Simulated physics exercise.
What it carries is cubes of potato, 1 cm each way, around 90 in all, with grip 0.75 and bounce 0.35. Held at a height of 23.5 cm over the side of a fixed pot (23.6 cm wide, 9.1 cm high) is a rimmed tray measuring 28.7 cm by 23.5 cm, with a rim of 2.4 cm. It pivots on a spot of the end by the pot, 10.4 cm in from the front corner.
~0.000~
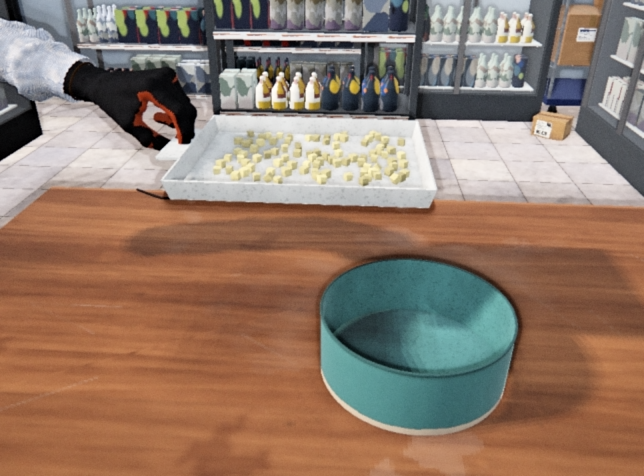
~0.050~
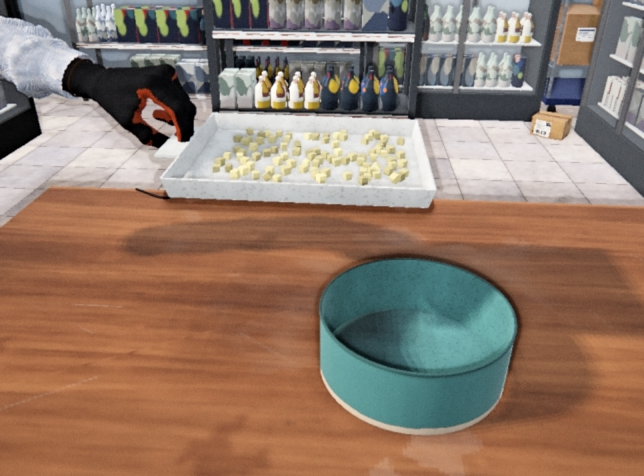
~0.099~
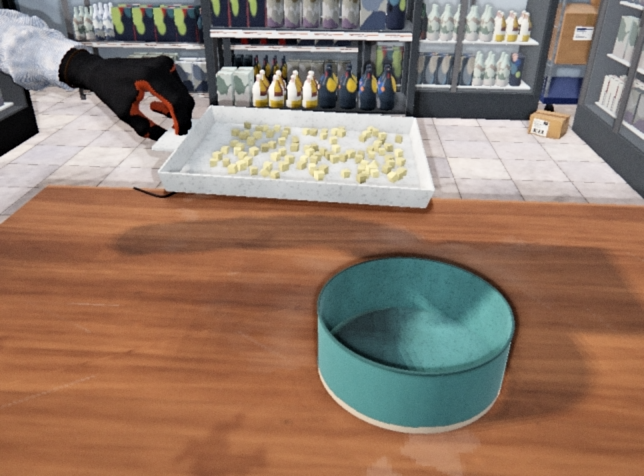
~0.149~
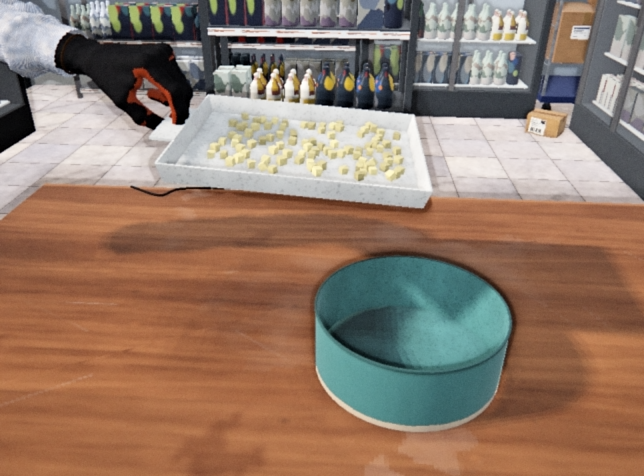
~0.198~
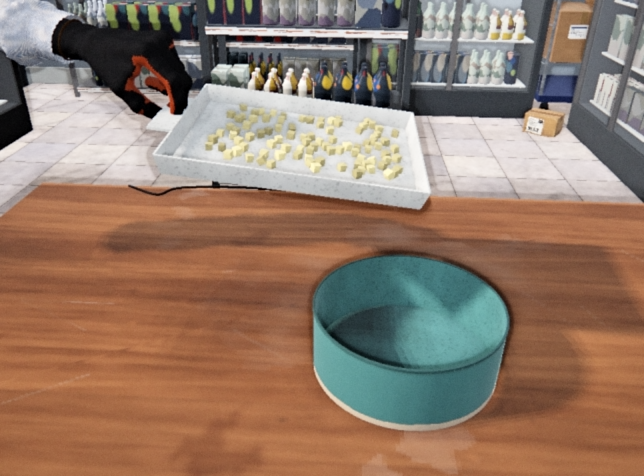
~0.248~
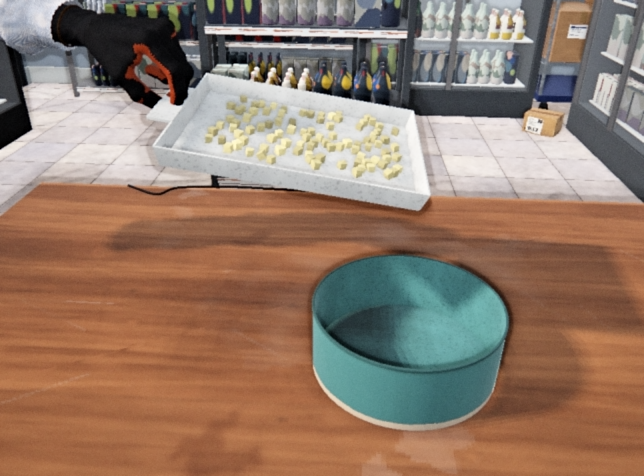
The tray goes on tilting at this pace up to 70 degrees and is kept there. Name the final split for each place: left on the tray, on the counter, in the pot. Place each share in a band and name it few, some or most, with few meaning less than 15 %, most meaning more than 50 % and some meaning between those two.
In the end: Left on the tray most, counter few, pot some.
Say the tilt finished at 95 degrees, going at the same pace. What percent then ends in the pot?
That would be around 100 percent.
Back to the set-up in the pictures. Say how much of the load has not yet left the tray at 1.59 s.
Reading: Approx. 70%.
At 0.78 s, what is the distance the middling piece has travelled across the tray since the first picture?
Displacement on the tray: Roughly 3 cm.
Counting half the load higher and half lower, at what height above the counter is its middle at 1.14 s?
About 24 cm.
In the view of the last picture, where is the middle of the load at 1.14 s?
Somewhere about (413, 189) in the last view.
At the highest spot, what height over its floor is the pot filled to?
It reaches roughly 1.0 cm.
Then, at 0.78 s, tilt 38 degrees; the tray holds 100 %, the pot 0 %.
After 1.14 s, tilt 57 degrees; the tray holds 80 %, the pot 5 %.
After 1.59 s, tilt 70 degrees; the tray holds 70 %, the pot 25 %.
At rest (2.6 s), tray 70 %, counter 5 %, pot 25 %.
